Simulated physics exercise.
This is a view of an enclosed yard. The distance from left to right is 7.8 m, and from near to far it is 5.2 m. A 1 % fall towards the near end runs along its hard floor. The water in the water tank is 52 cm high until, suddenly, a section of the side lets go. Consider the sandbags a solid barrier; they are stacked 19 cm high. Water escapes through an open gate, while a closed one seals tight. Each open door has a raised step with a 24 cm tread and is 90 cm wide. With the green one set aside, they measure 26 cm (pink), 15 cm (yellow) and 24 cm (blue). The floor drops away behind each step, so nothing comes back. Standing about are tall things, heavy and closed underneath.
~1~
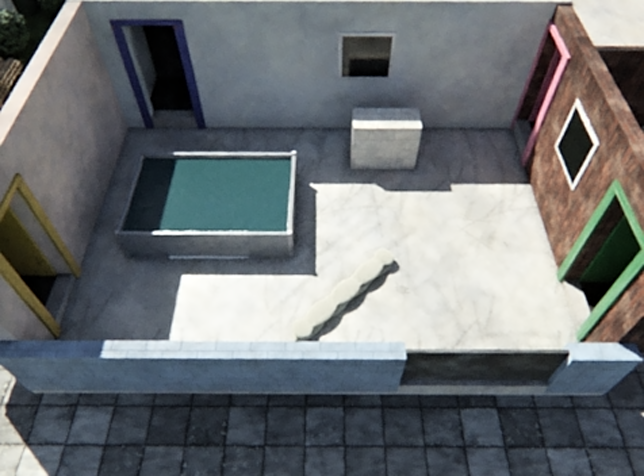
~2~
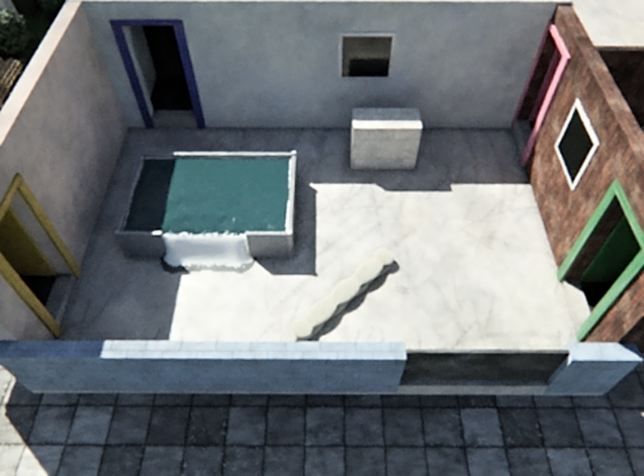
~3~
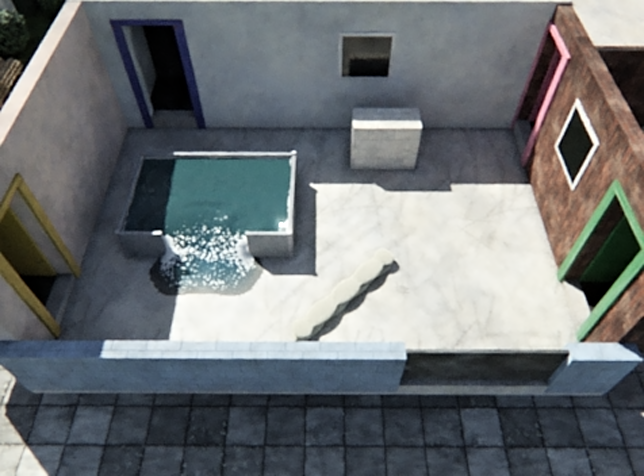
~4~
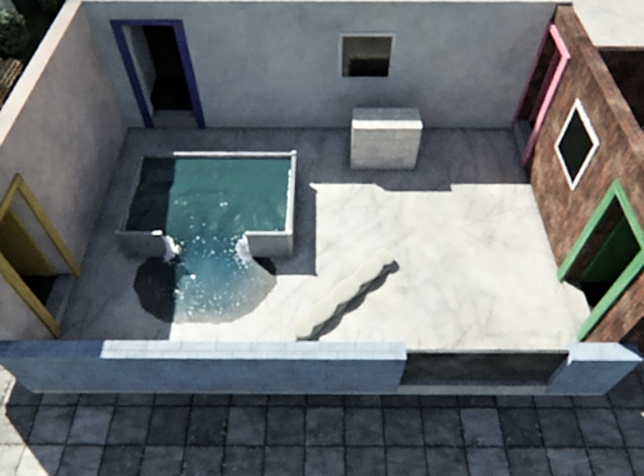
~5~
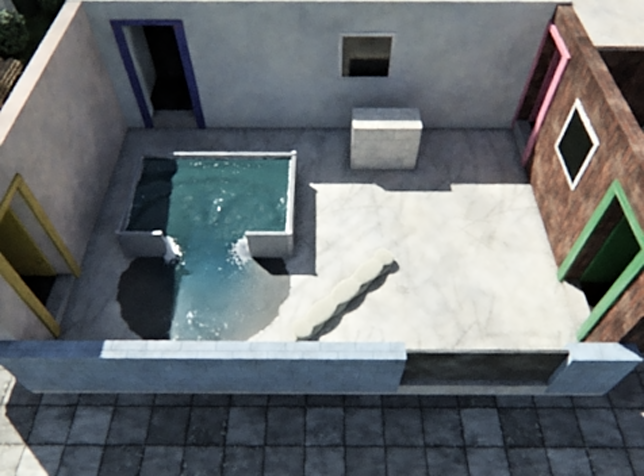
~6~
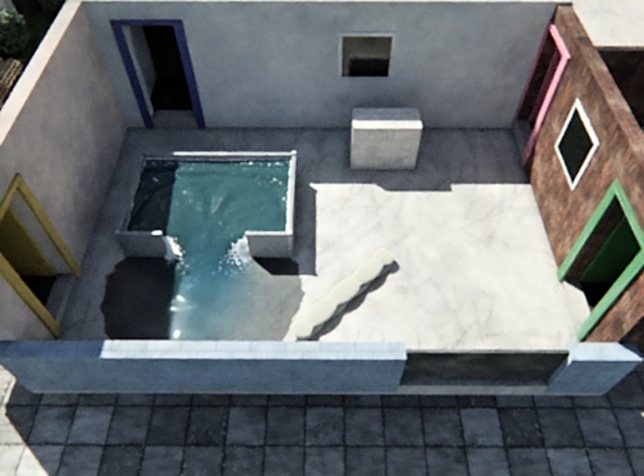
In this clip, still water sits in a raised tank inside a walled yard with several coloured doorways, then pours out through the tank's near side and spreads across the pale floor toward the near wall as a widening pool.
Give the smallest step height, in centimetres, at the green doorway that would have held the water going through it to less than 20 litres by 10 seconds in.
The smallest height is about 7 cm.
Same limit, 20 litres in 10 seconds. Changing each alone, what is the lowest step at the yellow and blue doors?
About 14.0 cm at yellow and 9.0 cm at blue.
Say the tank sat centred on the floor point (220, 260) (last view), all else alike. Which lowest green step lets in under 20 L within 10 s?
At least roughly 11.0 cm high.
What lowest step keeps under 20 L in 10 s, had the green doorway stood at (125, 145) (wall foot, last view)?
You'd want it roughly 11.5 cm high.
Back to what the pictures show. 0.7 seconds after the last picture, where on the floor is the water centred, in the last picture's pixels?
It lies near (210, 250) in the last picture.
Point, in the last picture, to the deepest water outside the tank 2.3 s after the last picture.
At about pixel (46, 367).
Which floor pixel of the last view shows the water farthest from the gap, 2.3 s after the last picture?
The farthest wet point is roughly at (587, 370) in the last view.
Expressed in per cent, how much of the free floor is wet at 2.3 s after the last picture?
Some 45 per cent is wet.
Then, 0.7 s after the last picture water covers 15 % of the floor, deepest (37 cm) near (199, 356); it has not reached the green door.
Then, 2.3 s after the last picture water covers 45 % of the floor, deepest (31 cm) near (46, 367); it has not reached the green door.
Then, 9.3 s after the last picture water covers 95 % of the floor, deepest (10 cm) near (184, 368); 6 cm at the green door, 7 litres in over its 9 cm step.
At the green door as built, the water peaked near 12 cm, 2.9 s after the last picture.
Run again over the same 10 s with other heights there, 27 litres in over 6.5 cm, 10 litres over 8.5 cm. The limit of 20 litres is kept from about 7 cm up.
